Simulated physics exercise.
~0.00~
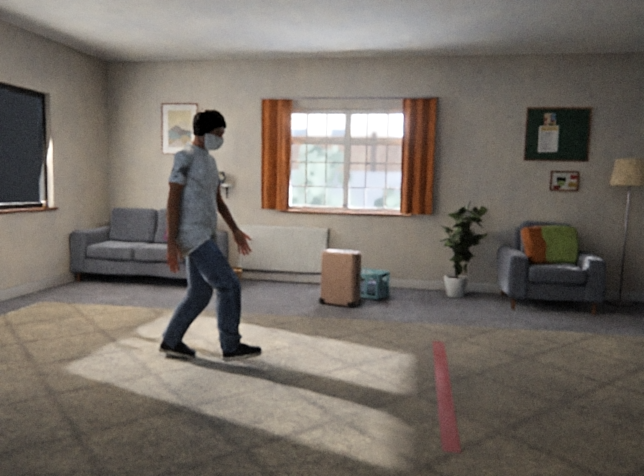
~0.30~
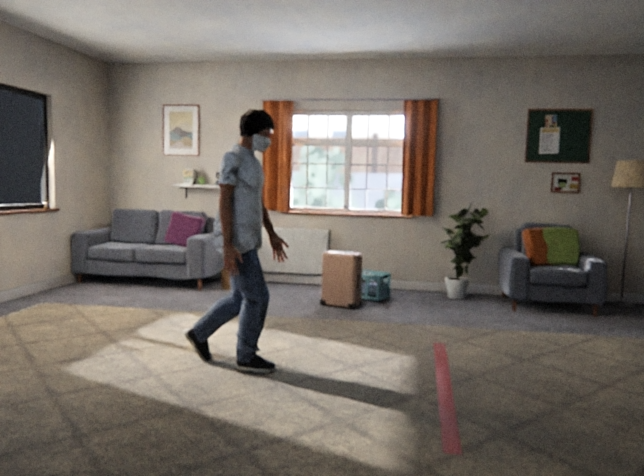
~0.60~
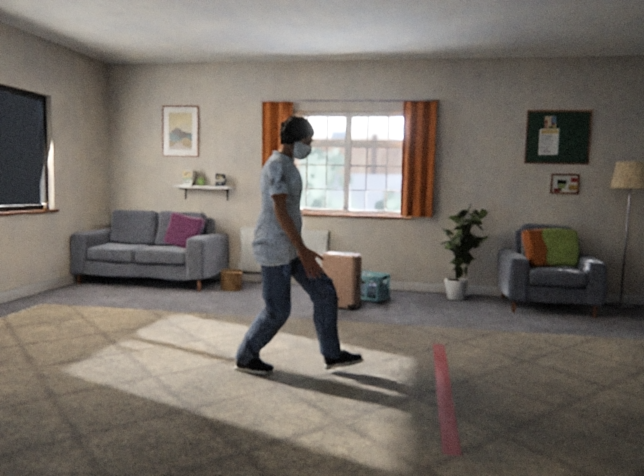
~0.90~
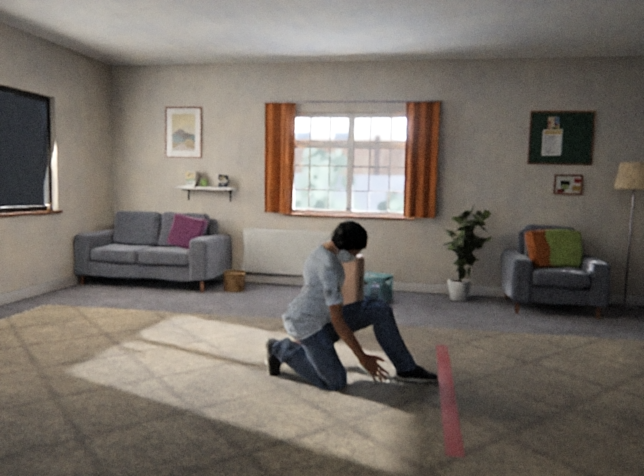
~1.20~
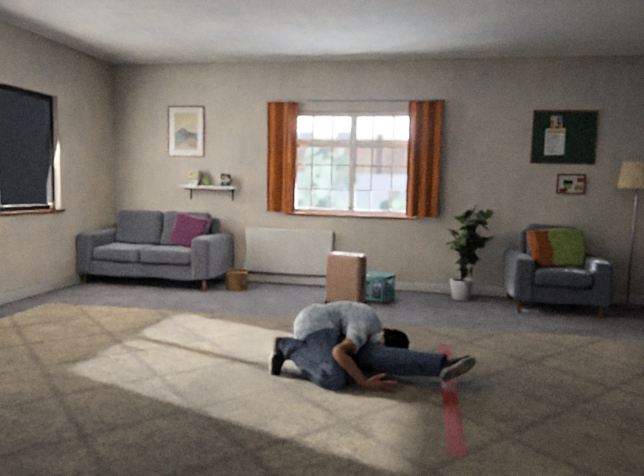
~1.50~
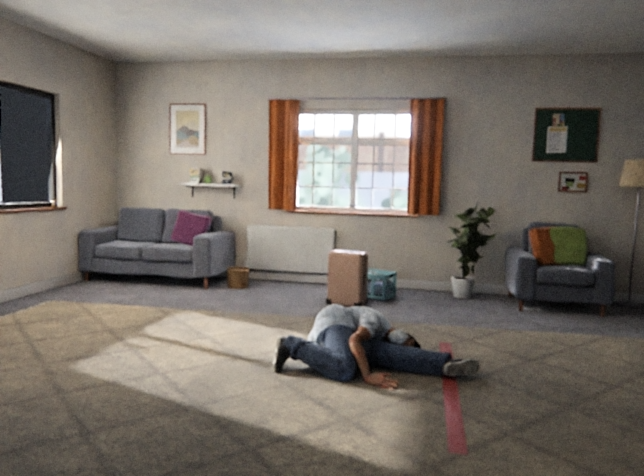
The footage shows a masked person in a grey shirt and jeans walking empty-handed to the right across a sunlit living room, then dropping to the floor and folding forward, ending slumped with head and hips short of the red tape and one leg stretched across it.
